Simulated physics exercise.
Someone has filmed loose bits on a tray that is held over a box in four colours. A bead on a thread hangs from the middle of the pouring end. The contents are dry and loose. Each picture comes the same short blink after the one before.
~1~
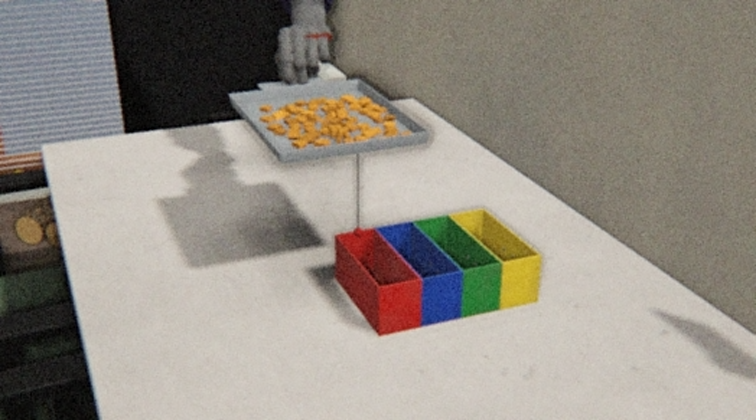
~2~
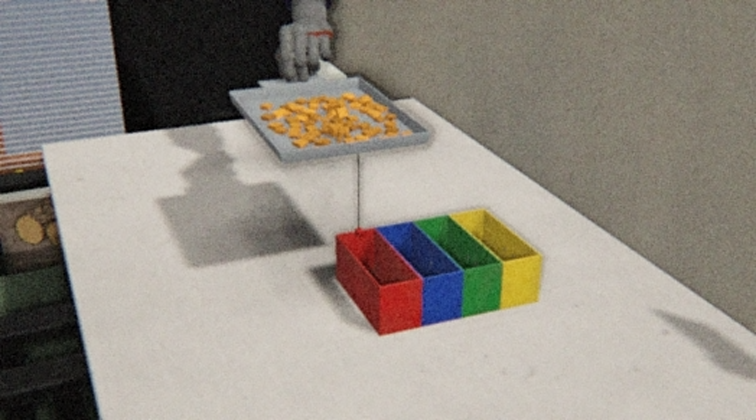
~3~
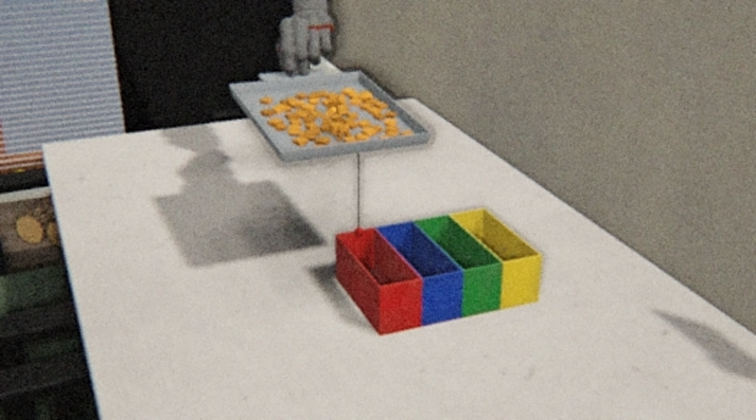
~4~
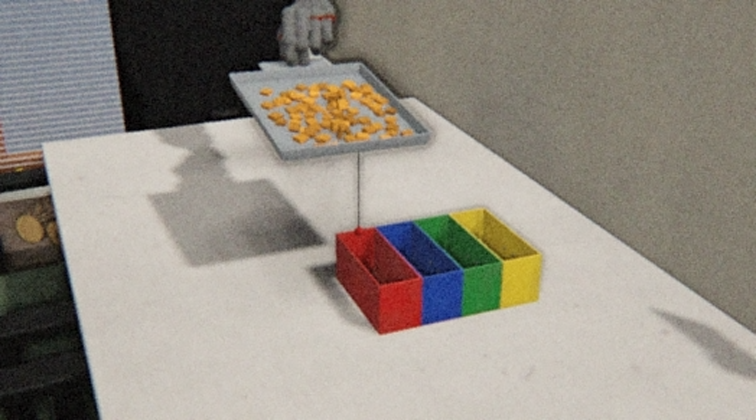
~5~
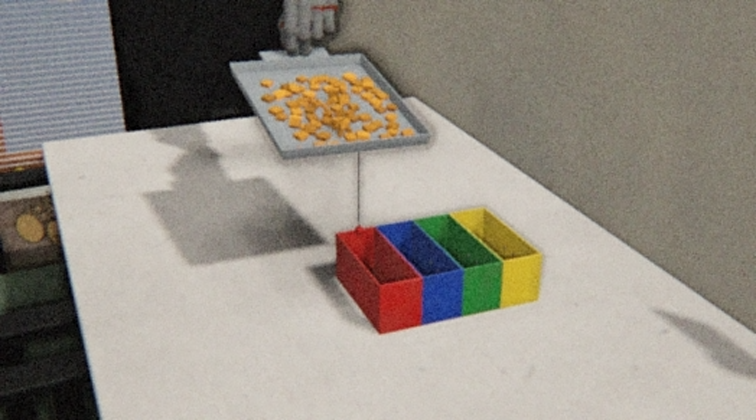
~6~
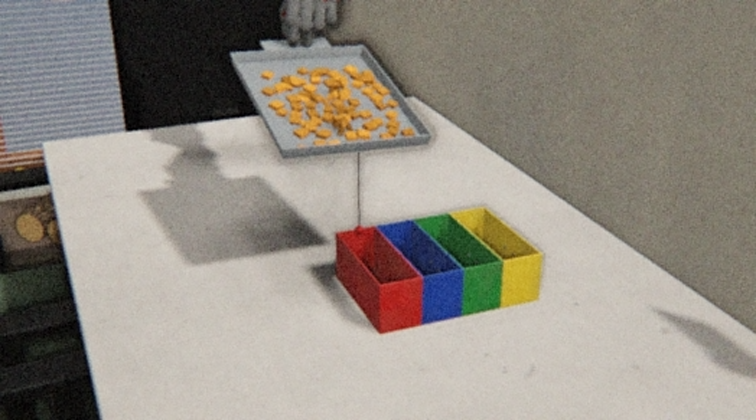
A gloved hand slowly raises the back of a cracker-filled tray above a four-coloured box.
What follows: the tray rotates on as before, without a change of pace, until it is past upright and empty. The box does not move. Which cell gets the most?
The blue one ends fullest.
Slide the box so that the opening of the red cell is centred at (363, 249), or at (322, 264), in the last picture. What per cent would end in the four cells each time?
The first gives 90 %, the second 100 %.
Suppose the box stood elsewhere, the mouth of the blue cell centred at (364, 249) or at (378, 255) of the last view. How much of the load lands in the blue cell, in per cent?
Near 30 % and 30 %.
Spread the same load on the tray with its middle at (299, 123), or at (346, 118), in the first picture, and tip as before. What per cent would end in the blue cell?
First some 30, then 40 per cent.
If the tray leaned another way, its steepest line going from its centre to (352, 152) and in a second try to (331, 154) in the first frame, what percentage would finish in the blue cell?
Near 20 % and 0 %.
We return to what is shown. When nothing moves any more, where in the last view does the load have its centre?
Roughly at (418, 294).
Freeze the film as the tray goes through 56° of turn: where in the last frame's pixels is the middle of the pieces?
Close to (366, 109).
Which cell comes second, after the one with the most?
Next in line is the red cell.
Soon, tray tipped steeply; all on the tray.
A while on, tray tipped right over; about two thirds on the tray; about a quarter in the blue cell; a stray few in the red cell; about a quarter falling or outside the box.
Towards the end, tray tipped past a quarter turn; about half in the blue cell; about a quarter in the red cell; a small part in the green cell; a small part falling or outside the box.
Finally, tray tipped past a quarter turn; about half in the blue cell; about a quarter in the red cell; a small part in the green cell; none in the yellow cell; a small part outside the box.
